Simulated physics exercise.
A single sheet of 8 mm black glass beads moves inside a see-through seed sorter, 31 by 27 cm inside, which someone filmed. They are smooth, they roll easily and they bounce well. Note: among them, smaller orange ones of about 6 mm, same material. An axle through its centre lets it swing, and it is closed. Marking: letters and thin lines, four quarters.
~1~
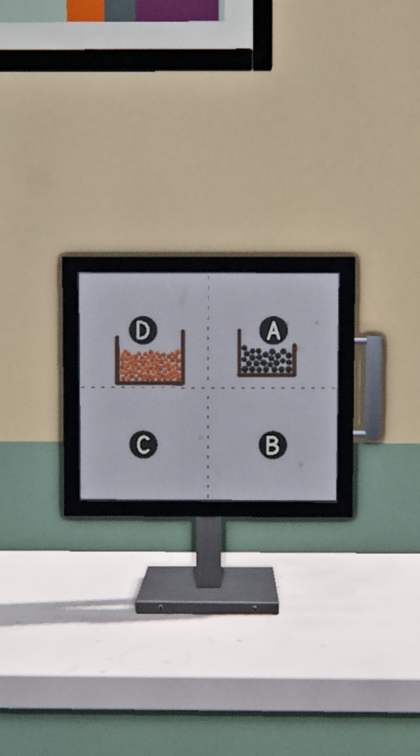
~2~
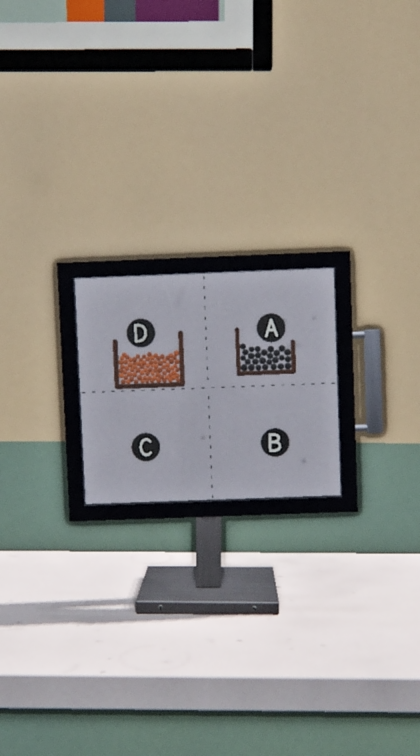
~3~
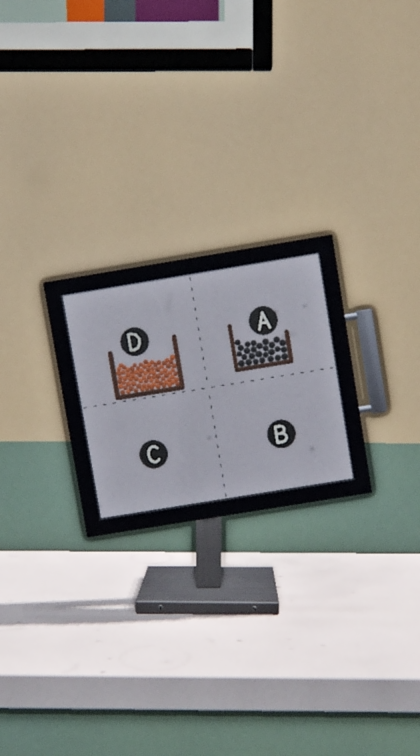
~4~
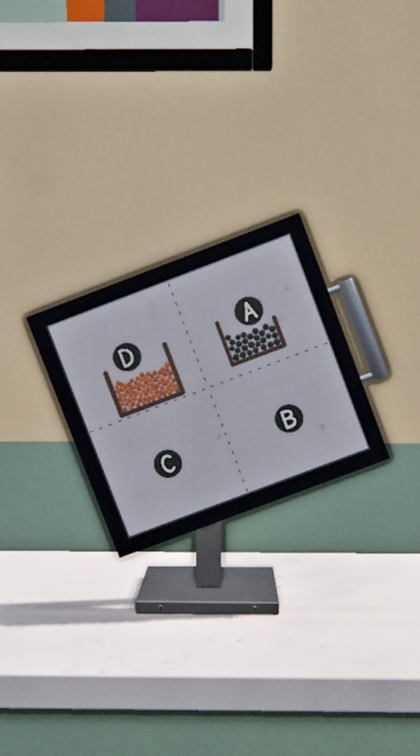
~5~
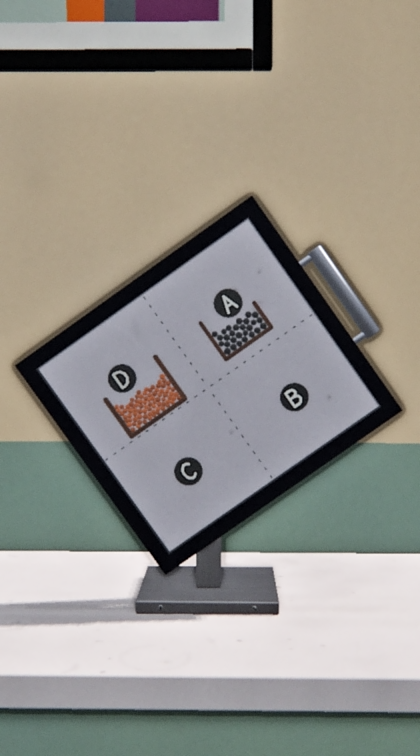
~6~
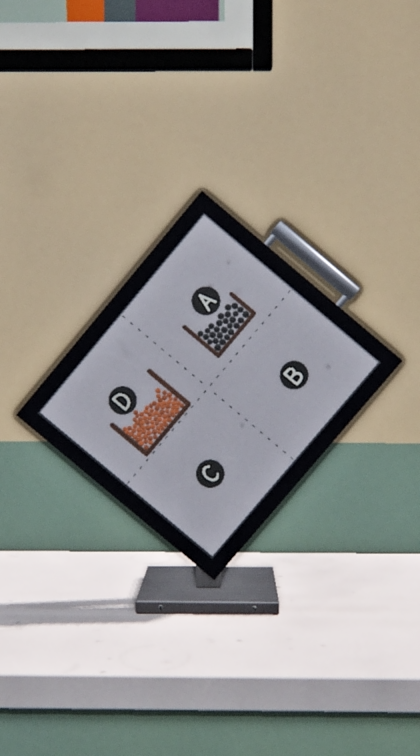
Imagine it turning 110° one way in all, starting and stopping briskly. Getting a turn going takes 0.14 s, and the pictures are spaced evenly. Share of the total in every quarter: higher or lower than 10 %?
A - lower, B - lower, C - lower, D - higher than 10 %.
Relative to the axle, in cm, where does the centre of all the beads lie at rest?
About 4 cm left and 16 cm below.
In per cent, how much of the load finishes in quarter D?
Share: Approx. 100 %.
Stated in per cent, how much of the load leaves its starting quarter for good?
Close to 25 % end up somewhere else.
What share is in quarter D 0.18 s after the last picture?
About 75 percent of the load.
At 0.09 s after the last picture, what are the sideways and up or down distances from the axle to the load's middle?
About 4 cm left and 4 cm below.
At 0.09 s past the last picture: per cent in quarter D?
75 per cent.
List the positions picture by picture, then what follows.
The first frame shows level; about 110 beads; load centre (179, 365); top bead (245, 348); A (274, 331), B (273, 445), C (143, 445), D (143, 330).
The second frame shows turned 2° anticlockwise; load centre (178, 366); top bead (243, 346).
The third frame shows turned 9° anticlockwise; load centre (176, 370); top bead (277, 340); wall ends (230, 326) to (287, 332), (110, 353) to (174, 337).
The fourth frame shows turned 21° anticlockwise; load centre (173, 376); top bead (266, 327).
The fifth frame shows turned 35° anticlockwise; load centre (171, 386); top bead (248, 315).
The sixth frame shows turned 50° anticlockwise; load centre (171, 396); top bead (235, 306); A (206, 301), B (294, 375), C (210, 474), D (123, 400).
Then, 0.09 s later than the last picture, it stands 78° anticlockwise; the beads' middle is 4 cm left of and 4 cm below the centre; A 25 %, D 75 %.
Then, 0.18 s later than the last picture, it stands 103° anticlockwise; the beads' middle is 3 cm left of and 7 cm below the centre; A 25 %, D 75 %.
Then, 0.26 s later than the last picture, it stands 110° anticlockwise; the beads' middle is 4 cm left of and 9 cm below the centre; A 25 %, D 75 %.
All still 1.4 s after it, it stands 110° anticlockwise; A 0 %, B 0 %, C 0 %, D 100 %.
